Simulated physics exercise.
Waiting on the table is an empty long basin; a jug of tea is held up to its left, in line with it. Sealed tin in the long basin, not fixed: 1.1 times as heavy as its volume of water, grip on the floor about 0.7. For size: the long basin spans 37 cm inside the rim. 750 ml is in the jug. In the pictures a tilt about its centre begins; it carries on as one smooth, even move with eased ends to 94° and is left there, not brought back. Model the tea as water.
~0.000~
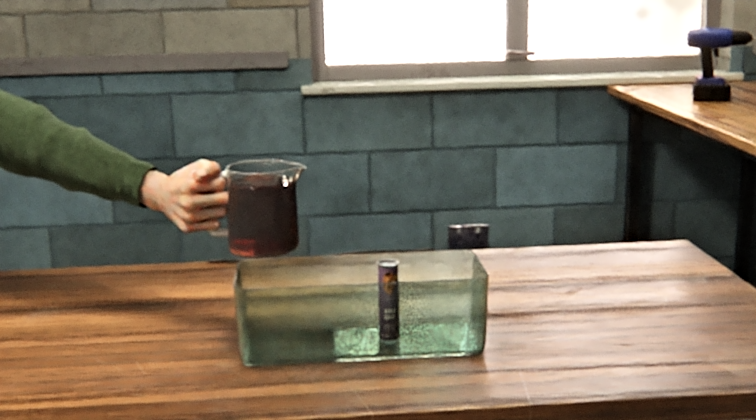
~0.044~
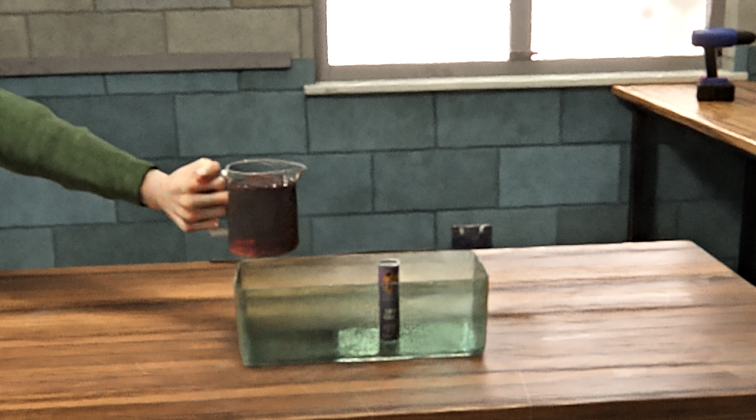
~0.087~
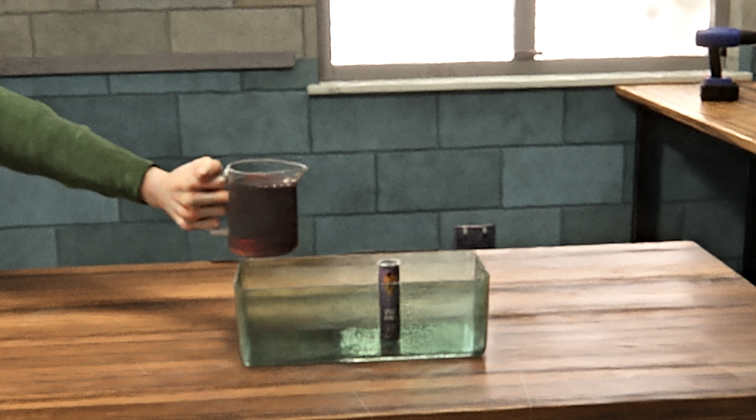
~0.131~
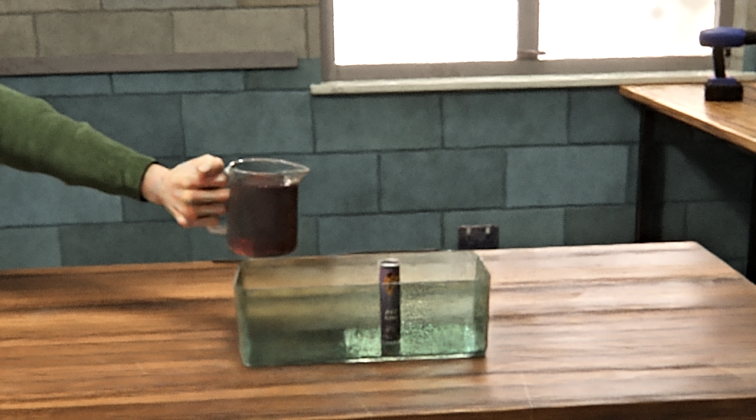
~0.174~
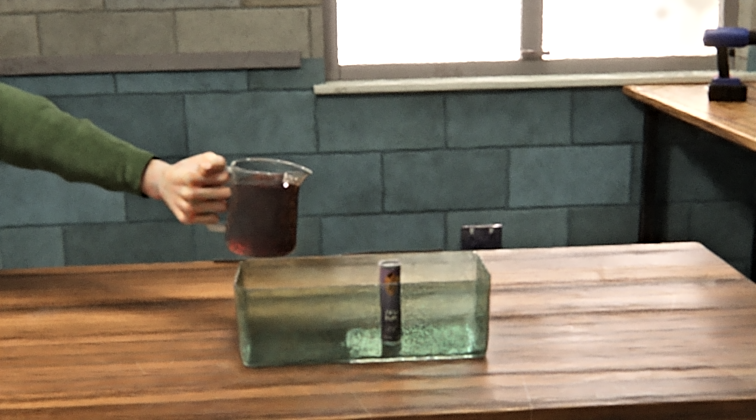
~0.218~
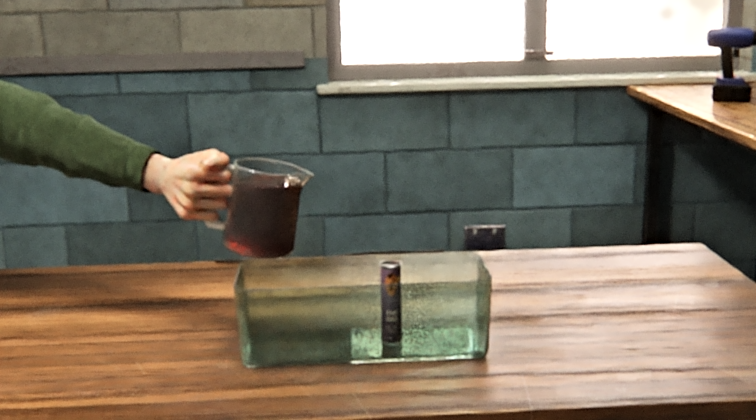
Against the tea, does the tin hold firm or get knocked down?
It does not tilt over.
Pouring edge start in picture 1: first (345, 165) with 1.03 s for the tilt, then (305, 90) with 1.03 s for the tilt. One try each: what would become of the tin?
The tin overturns the first time and overturns the second time.
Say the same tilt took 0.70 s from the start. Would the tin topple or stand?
Outcome - the tin remains standing.
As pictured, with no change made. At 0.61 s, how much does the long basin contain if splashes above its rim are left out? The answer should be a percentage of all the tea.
I'd put it near 2 percent.
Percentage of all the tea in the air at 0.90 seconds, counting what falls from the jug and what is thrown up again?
I'd put it at about 16 per cent of the liquid.
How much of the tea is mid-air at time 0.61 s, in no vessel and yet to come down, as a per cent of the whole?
Near 10 per cent at that moment.
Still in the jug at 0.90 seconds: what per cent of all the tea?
About 46 percent.
After 0.61 s the tilt is 61° and 89 per cent is still to pour; the tin stands where it began.
After 0.90 s the tilt is 90° and 47 per cent is still to pour; the tin stands where it began.
After 1.20 s the tilt is 94° and 14 per cent is still to pour; the tin stands where it began.
After 1.53 s the tilt is 94° and 5 per cent is still to pour; the tin stands where it began.
In the end the tin stands where it began.
